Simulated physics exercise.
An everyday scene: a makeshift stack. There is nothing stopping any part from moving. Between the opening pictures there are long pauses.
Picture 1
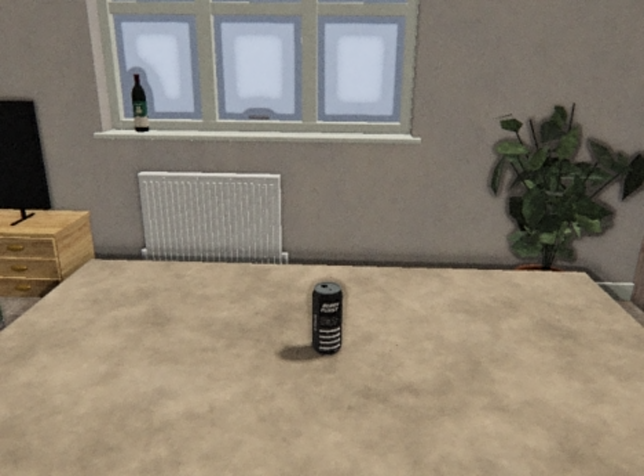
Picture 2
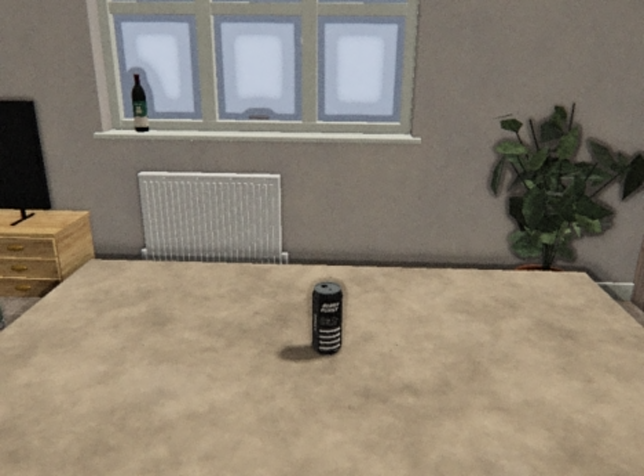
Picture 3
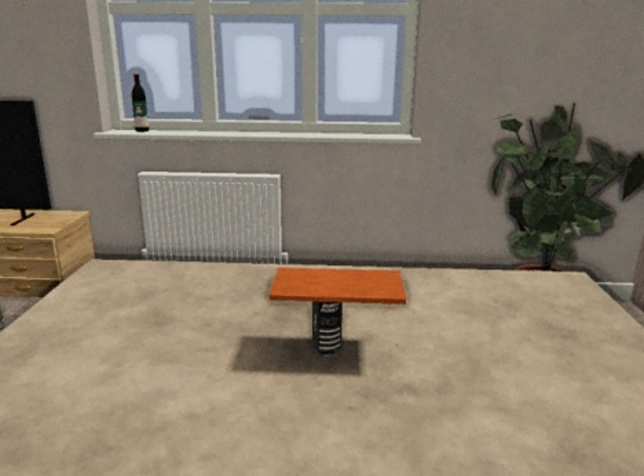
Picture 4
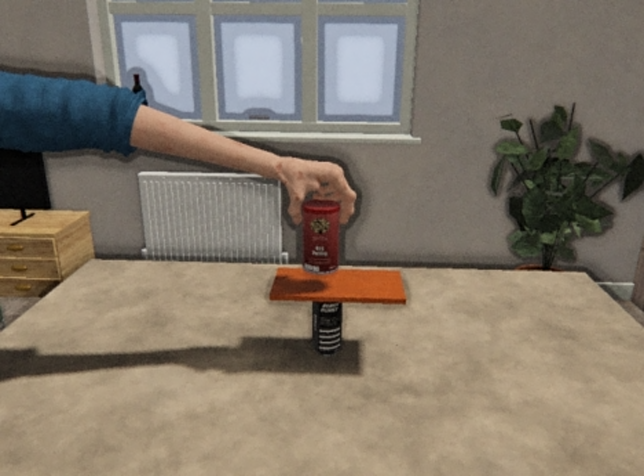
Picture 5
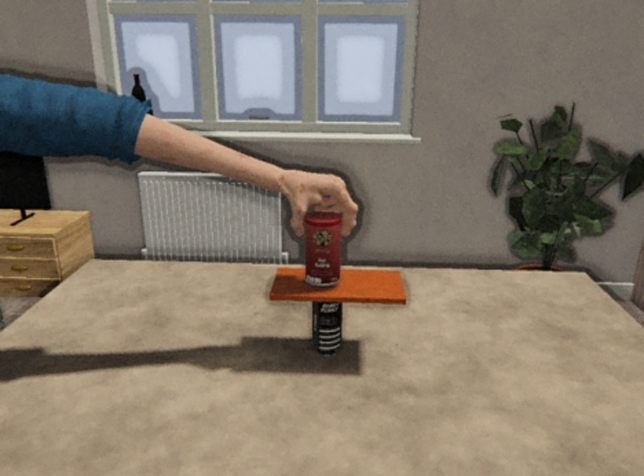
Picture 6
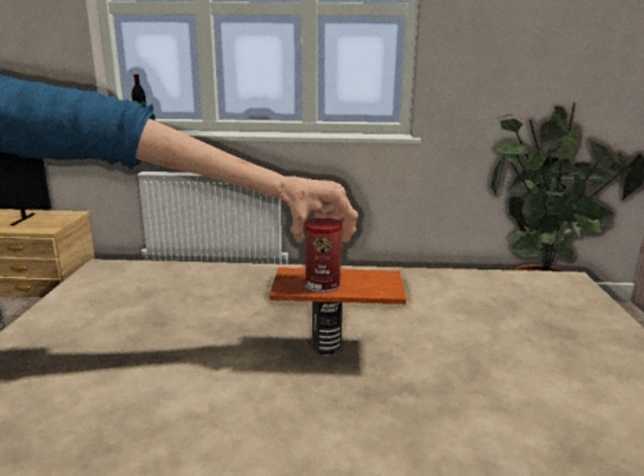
Hand in blue sleeve lowering a red tin onto an orange board atop a black can, keeping hold of it.
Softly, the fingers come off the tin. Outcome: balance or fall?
Balance.
Then, 0.30 s past the last view, nothing moves.
Then, 0.70 s past the last view, red tin resting near (323, 255).
Finally, all 3 still in place. Final places as the last picture's camera would see them, red tin near (323, 255). The stack keeps its balance.
